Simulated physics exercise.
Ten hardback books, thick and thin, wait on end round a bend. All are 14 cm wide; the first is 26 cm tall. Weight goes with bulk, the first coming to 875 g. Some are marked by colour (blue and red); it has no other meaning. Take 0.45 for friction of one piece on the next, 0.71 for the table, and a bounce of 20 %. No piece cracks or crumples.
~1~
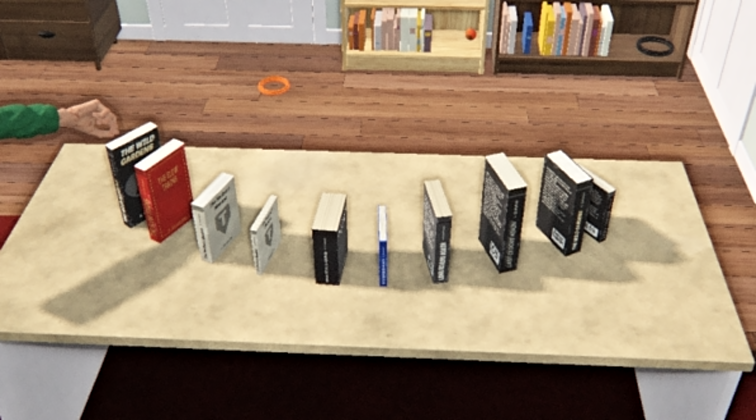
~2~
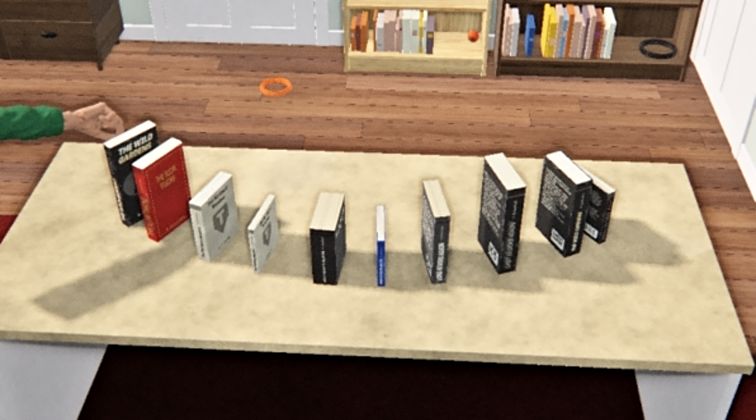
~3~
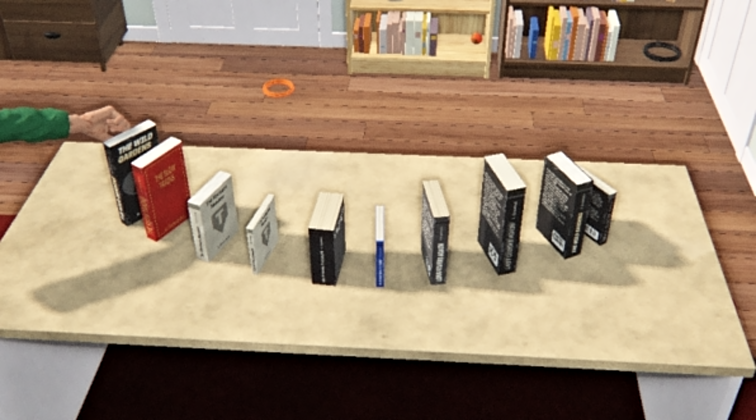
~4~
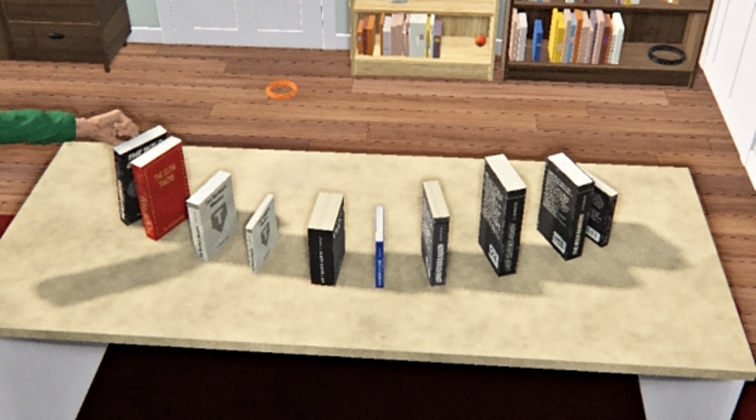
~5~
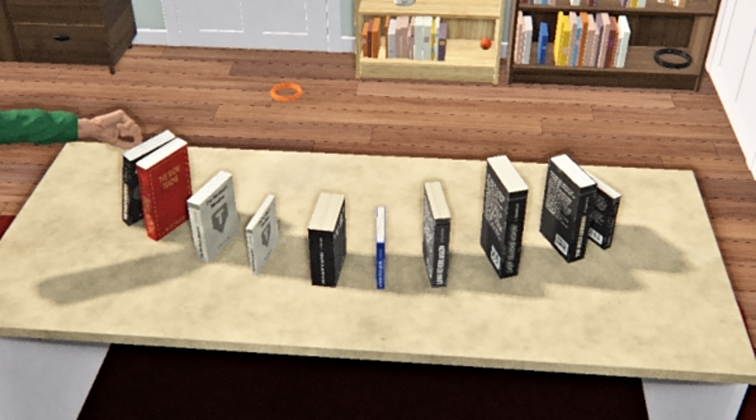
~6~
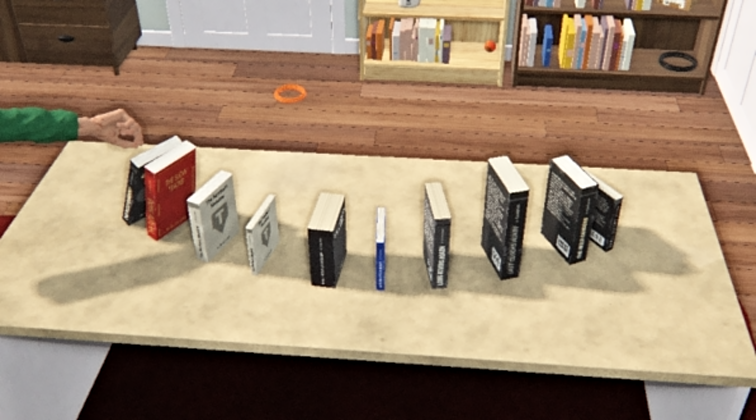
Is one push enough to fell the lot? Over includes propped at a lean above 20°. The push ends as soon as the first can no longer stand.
Not all go over.
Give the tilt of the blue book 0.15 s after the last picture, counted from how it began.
Roughly 0°.
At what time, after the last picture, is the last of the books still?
Around 1.5 s.
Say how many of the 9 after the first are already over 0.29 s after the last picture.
2 by then.
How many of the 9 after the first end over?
3 of them.
Then, 0.15 s later than the last frame, 1 of the 9 other books over; red book tilted 33°.
Then, 0.29 s later than the last frame, 2 of the 9 other books over; red book tilted 60°.
Then, 0.47 s later than the last frame, 3 of the 9 other books over; red book lying flat.
When it is over, 3 of the 9 other books over; red book lying flat; blue book unmoved. Six left standing. In pixels of the last frame, middles, red book near (207, 228), blue book near (381, 248).
